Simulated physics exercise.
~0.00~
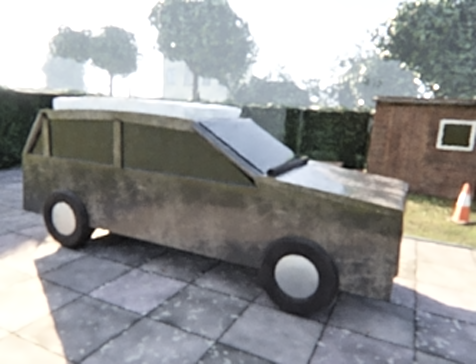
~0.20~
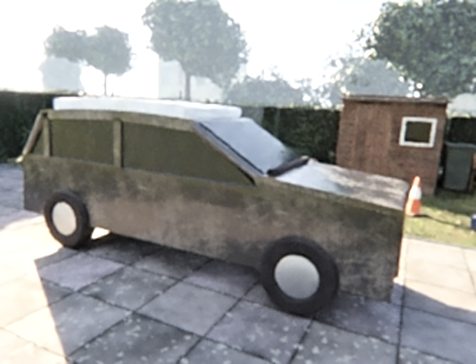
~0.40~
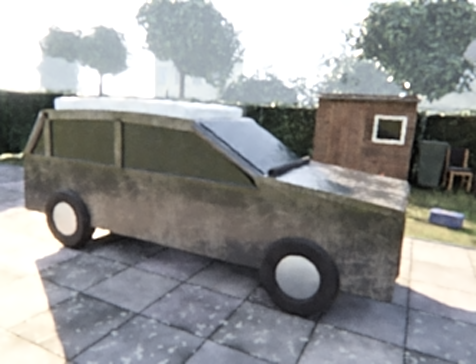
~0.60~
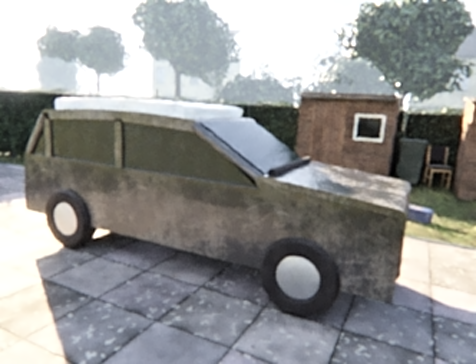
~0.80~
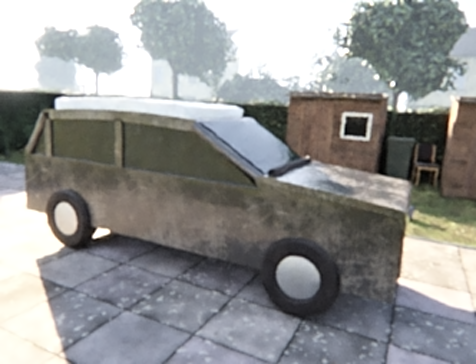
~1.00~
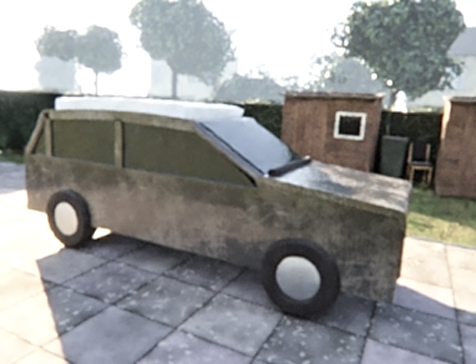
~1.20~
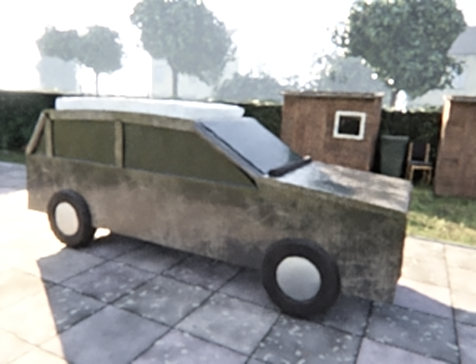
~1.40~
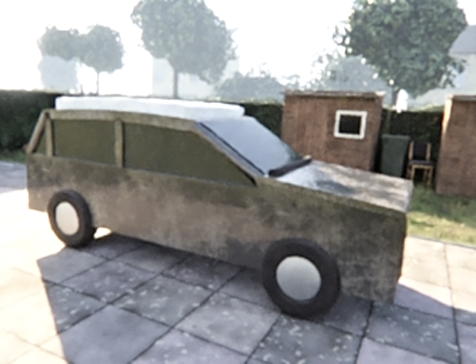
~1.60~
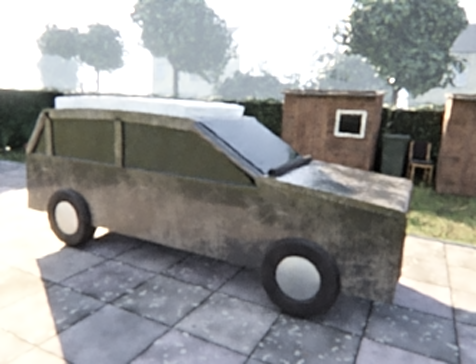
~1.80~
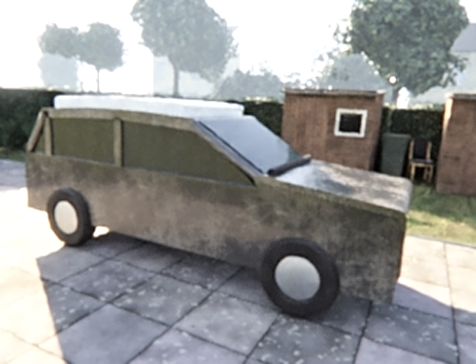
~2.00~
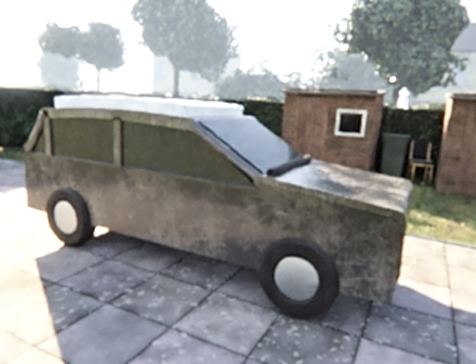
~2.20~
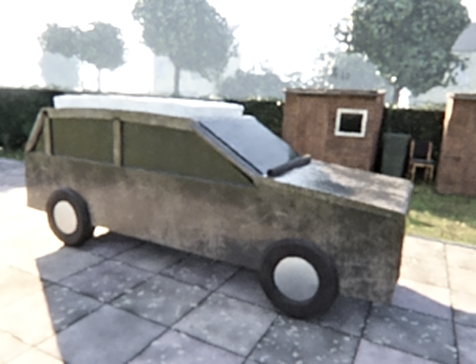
On a paved yard beside a hedge, trees and a brown shed, a boxy, weathered car with a white layer of snow on its roof rolls forward to the right, then stops, and the snow stays on the roof, leaving the windscreen and bonnet clear.
